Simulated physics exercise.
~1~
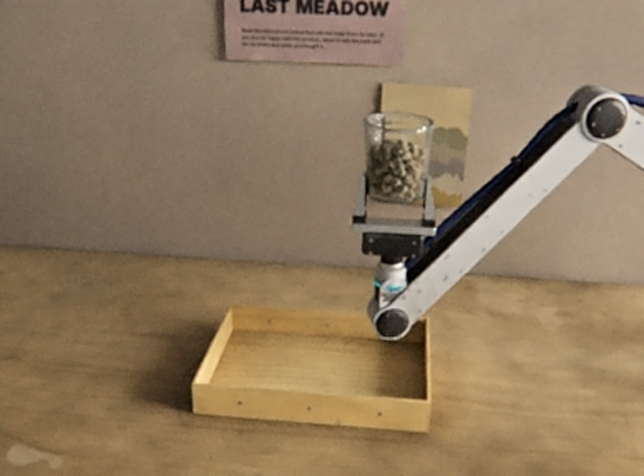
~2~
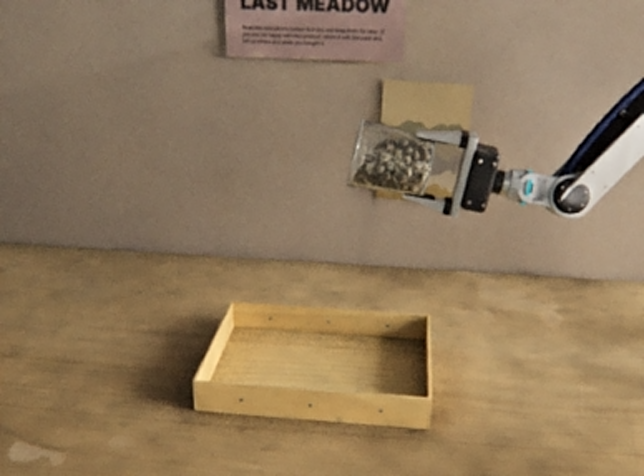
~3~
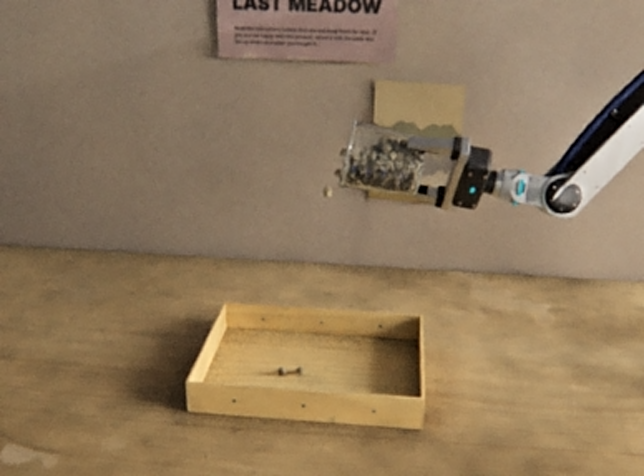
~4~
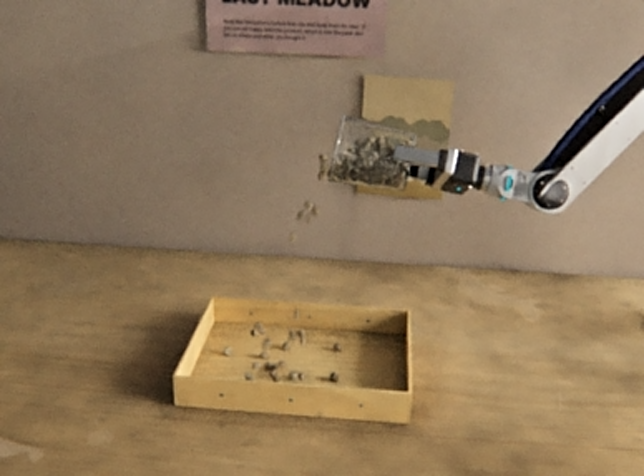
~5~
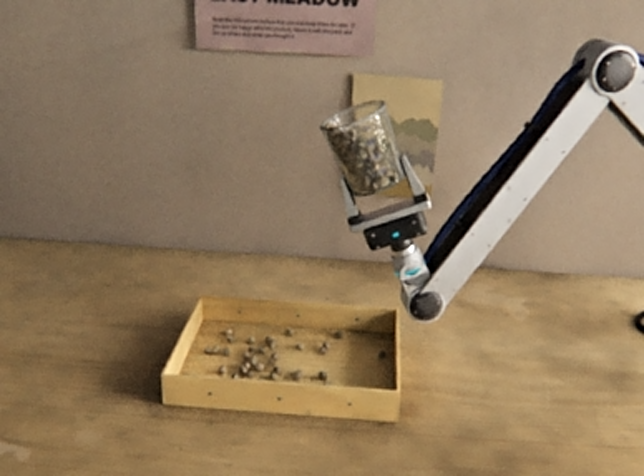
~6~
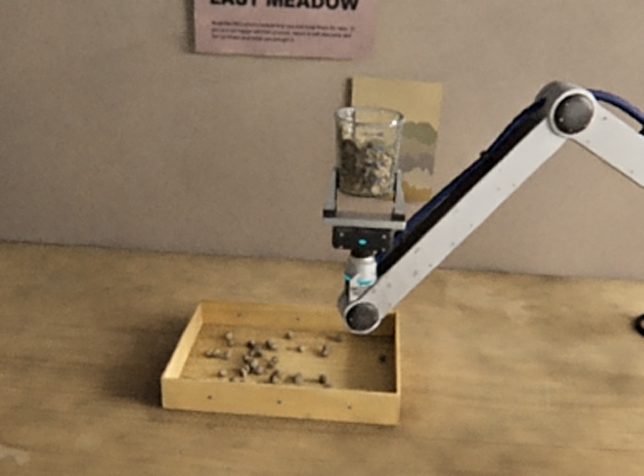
A robot arm tips a clear cup, spills some pebbles into a tray, and rights it.
